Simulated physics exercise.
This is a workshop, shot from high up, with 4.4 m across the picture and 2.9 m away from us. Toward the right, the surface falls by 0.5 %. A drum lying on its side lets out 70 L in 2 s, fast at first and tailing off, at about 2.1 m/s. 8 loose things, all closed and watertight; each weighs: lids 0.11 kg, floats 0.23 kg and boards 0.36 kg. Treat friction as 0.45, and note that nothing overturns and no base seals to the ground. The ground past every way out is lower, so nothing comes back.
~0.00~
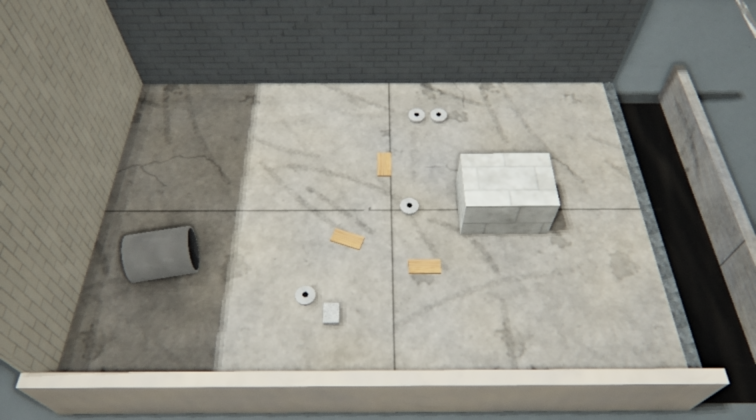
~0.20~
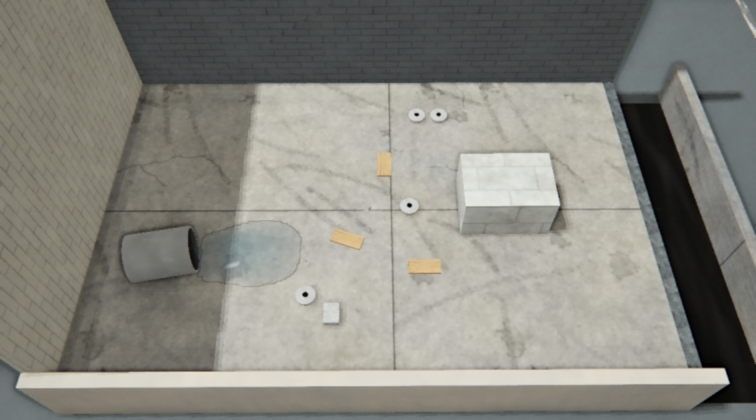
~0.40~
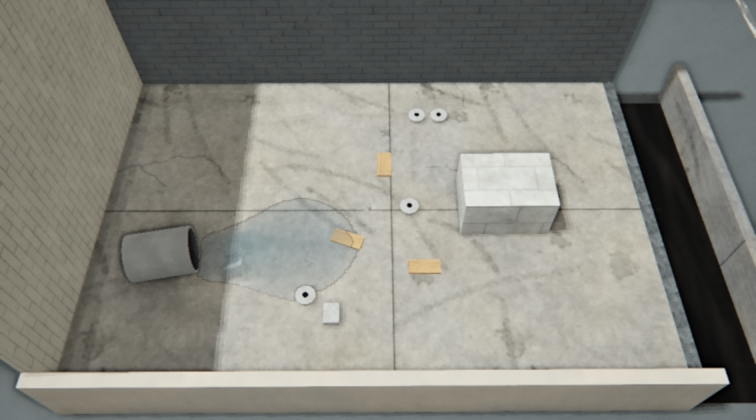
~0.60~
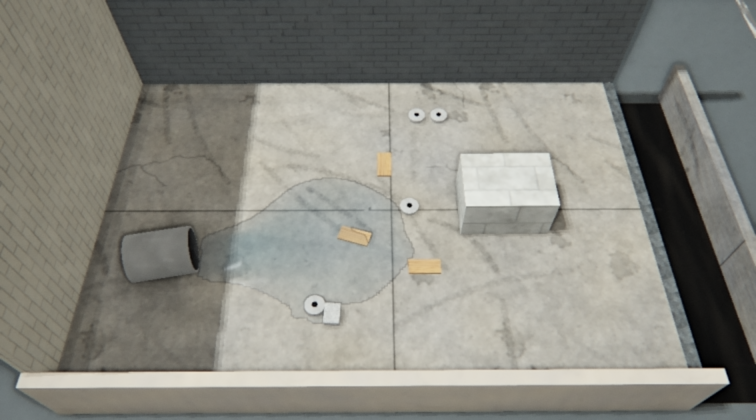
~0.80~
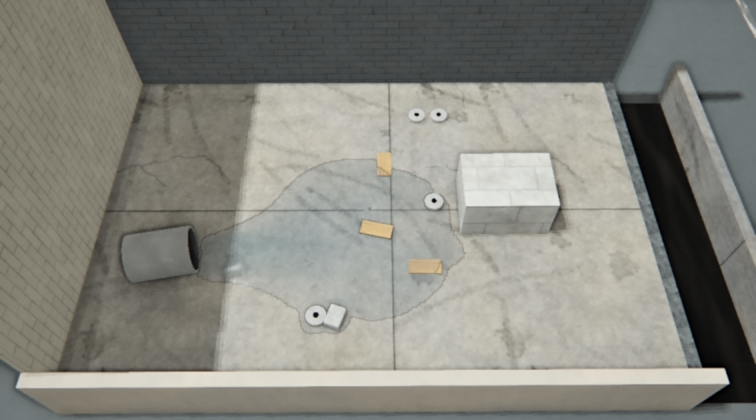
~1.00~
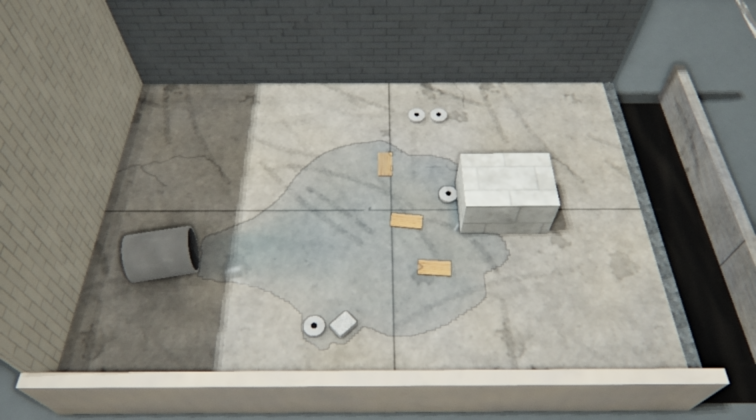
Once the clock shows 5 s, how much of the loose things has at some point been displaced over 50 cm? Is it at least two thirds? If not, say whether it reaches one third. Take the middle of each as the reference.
Most likely two thirds or more of them.
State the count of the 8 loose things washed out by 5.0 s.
The count is 4.
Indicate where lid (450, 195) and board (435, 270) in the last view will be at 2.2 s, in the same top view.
Somewhere around (514, 114) and (610, 294).
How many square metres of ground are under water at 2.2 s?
Somewhere around 5.0 m2, roughly.
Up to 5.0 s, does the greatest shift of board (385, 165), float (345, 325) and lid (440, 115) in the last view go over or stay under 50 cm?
Listed order: Above the mark, below the mark and above the mark.
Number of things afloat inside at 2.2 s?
I'd say 5 of them.
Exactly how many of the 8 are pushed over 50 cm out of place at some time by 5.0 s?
By my count, the number is 6.
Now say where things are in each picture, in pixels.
The first picture shows a board at (347, 239) rests on the ground; a lid at (409, 206) rests on the ground; water covers 0.0 m2; 0 of 8 have shifted.
The second picture shows a board at (347, 239) rests on the ground; a lid at (409, 206) rests on the ground; water covers 0.3 m2; 0 of 8 have shifted.
The third picture shows a board at (348, 239), on the bottom; a lid at (409, 206) rests on the ground; 0.7 m2 under water; 0 of 8 have shifted.
The fourth picture shows a board at (354, 236) floats, 6 cm from its start; a lid at (409, 206) rests on the ground; water covers 1.3 m2; 2 of 8 have shifted.
The fifth picture shows a board at (377, 229), afloat, 24 cm from its start; a lid at (434, 201) rests on the ground, 21 cm from its start; 2.0 m2 under water; 3 of 8 have shifted.
The sixth picture shows a board at (407, 221) floats, 50 cm from its start; a lid at (448, 194) floats, 34 cm from its start; water covers 2.6 m2; 5 of 8 have shifted.
After 1.4 s 1 of 8 are over 50 cm from their spots; 4 afloat.
After 2.2 s 5 of 8 are over 50 cm from their spots; 5 afloat.
After 3.5 s 6 of 8 are over 50 cm from their spots; 4 afloat.
After 5.0 s 6 of 8 are over 50 cm from their spots, and 6 have been at some point; 1 afloat.
